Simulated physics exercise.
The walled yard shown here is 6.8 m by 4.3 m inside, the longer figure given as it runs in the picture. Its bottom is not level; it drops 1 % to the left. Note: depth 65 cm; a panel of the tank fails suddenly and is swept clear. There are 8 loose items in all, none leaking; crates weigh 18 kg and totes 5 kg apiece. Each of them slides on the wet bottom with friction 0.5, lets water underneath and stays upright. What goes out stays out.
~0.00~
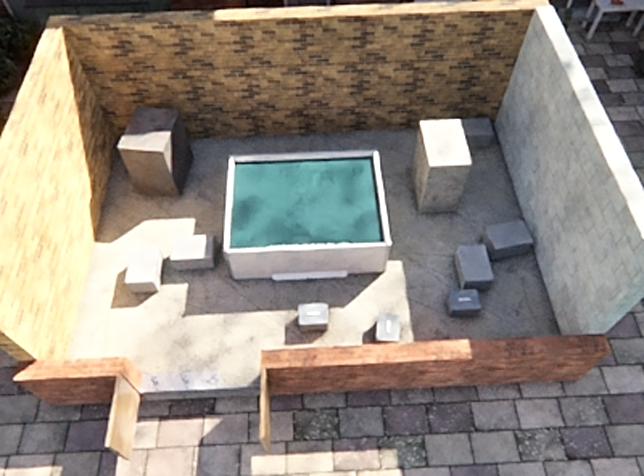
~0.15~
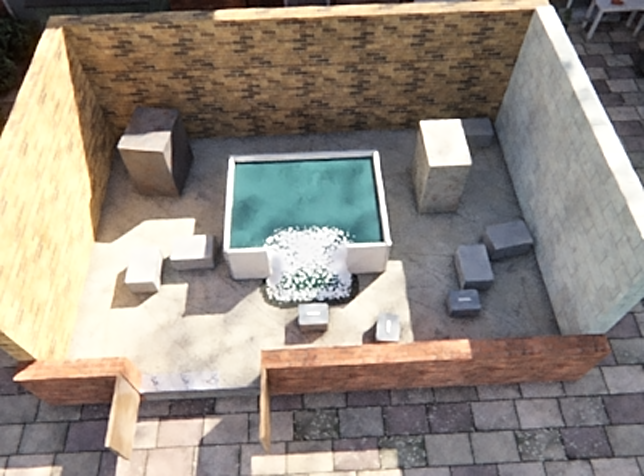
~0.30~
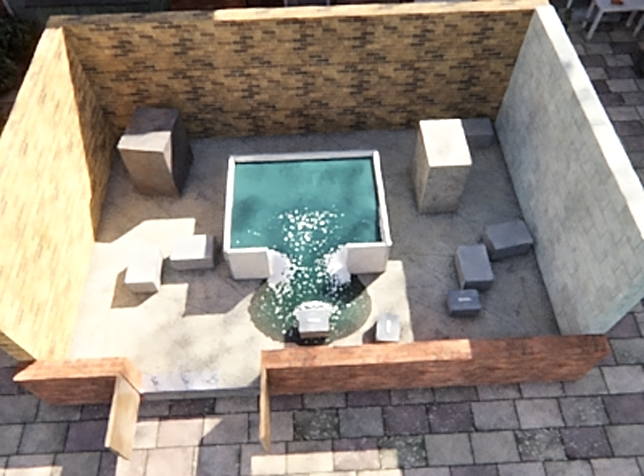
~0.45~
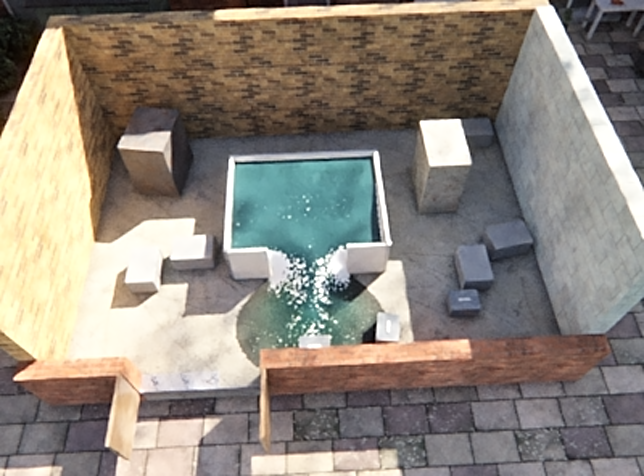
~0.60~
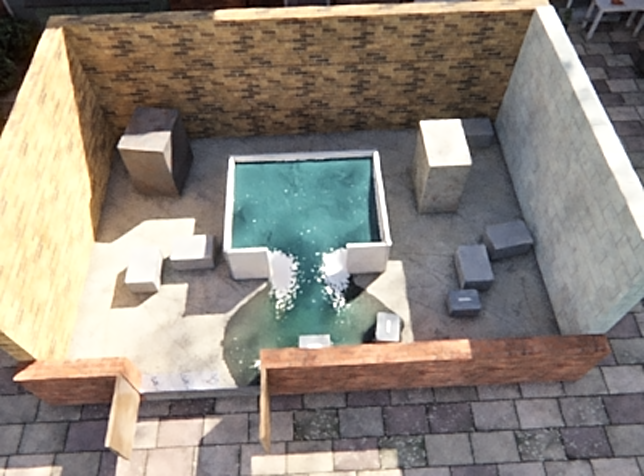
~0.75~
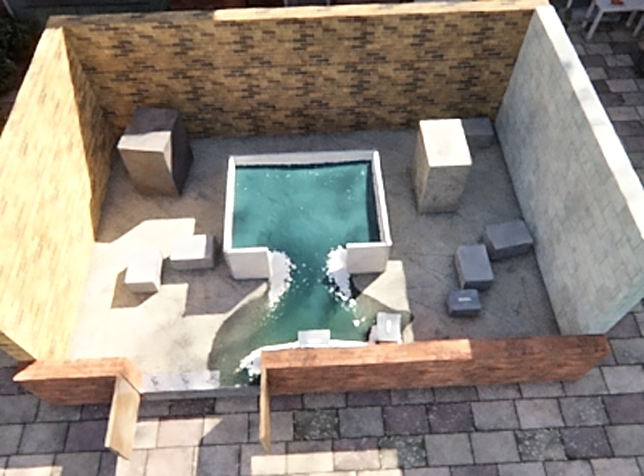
The clip opens on a walled brick yard with a still, full tank of green water among scattered blocks. The tank's front panel gives way and foaming water pours out, pushing one small pale box to the front wall, then spreads left along the wall while the other blocks stay put.
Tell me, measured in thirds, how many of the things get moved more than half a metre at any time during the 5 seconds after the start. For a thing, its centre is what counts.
The portion is a third to two thirds.
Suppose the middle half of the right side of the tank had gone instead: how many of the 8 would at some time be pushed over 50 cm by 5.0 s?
Then 6 of them would.
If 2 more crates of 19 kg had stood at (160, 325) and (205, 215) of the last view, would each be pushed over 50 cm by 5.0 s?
Outcome: Breaks the threshold first, stays within second.
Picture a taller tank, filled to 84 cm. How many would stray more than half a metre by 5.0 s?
In that case the number is 6.
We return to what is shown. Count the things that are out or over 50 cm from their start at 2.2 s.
I make it 2.
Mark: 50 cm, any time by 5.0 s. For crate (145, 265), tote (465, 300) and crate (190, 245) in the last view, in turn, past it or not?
Result, in order: Undershooting / overshooting / undershooting.
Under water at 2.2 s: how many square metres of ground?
I'd estimate close to 13 m2.
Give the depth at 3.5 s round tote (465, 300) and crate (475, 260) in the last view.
Around 13 cm and 9 cm.
After 1.1 s 1 of 8 are over 50 cm from their spots; 1 afloat.
After 2.2 s 2 of 8 are over 50 cm from their spots; 2 afloat.
After 3.5 s 5 of 8 are over 50 cm from their spots; 3 afloat.
After 5.0 s 5 of 8 are over 50 cm from their spots, and 5 have been at some point; 4 afloat.
